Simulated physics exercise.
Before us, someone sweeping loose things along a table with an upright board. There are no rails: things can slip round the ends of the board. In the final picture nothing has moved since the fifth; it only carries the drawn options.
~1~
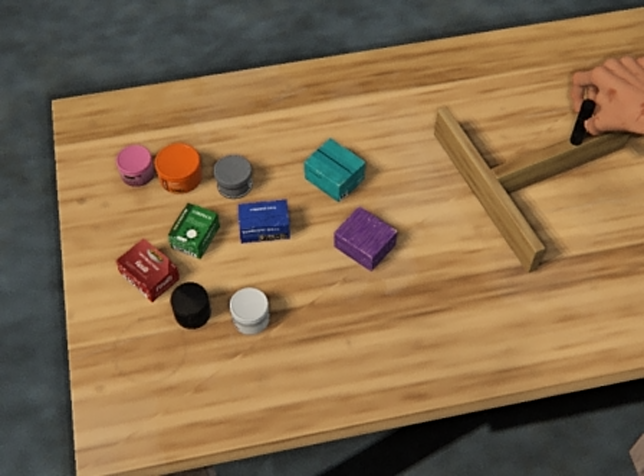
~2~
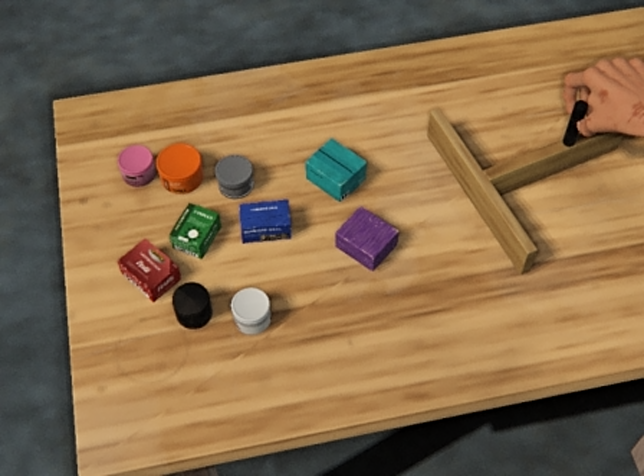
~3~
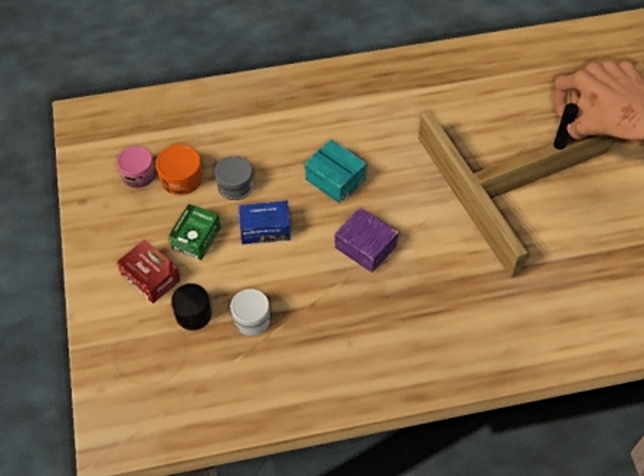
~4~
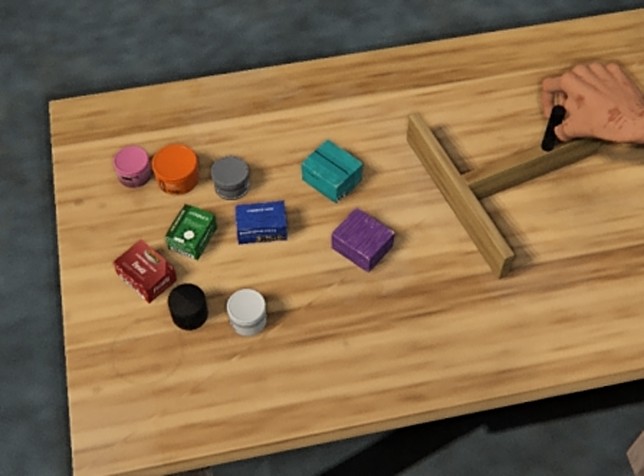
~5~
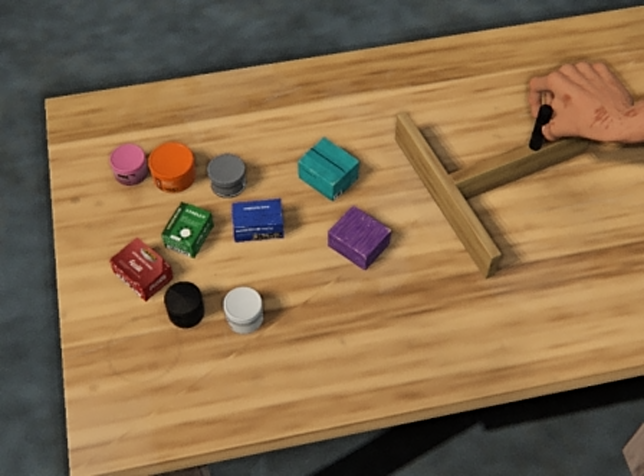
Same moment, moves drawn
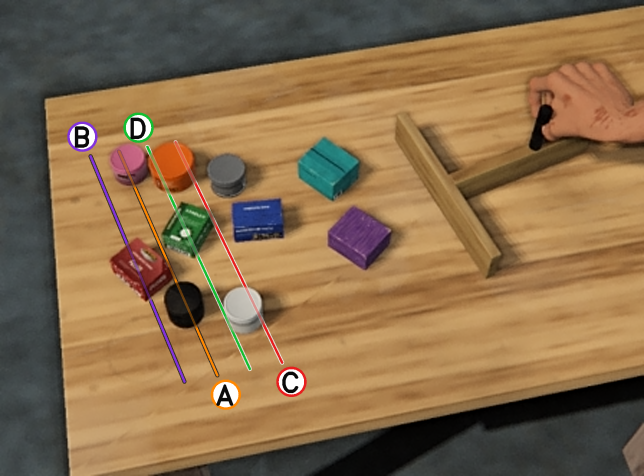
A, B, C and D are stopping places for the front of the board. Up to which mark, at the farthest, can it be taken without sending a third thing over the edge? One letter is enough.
As far as mark B.
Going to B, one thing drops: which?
It is the grey tin.
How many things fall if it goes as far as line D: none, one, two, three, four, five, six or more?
The count is none.
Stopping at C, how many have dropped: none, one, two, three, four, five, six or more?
The count is none.
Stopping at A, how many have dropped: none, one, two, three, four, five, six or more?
In all, none.
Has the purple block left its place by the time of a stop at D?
By then, yes.
On the copy, A at (164, 255); B at (134, 261); C at (225, 245); D at (195, 250).
On B. First, board (337, 200); turquoise box (286, 178); purple block (323, 246).
Then, board (224, 219); red box (129, 279); pink tub (116, 158).
Finally, board (132, 235); grey tin over the edge; green box (55, 257); one fallen.
By contrast, A is within the limit but short; C is within the limit but short; D is within the limit but short.
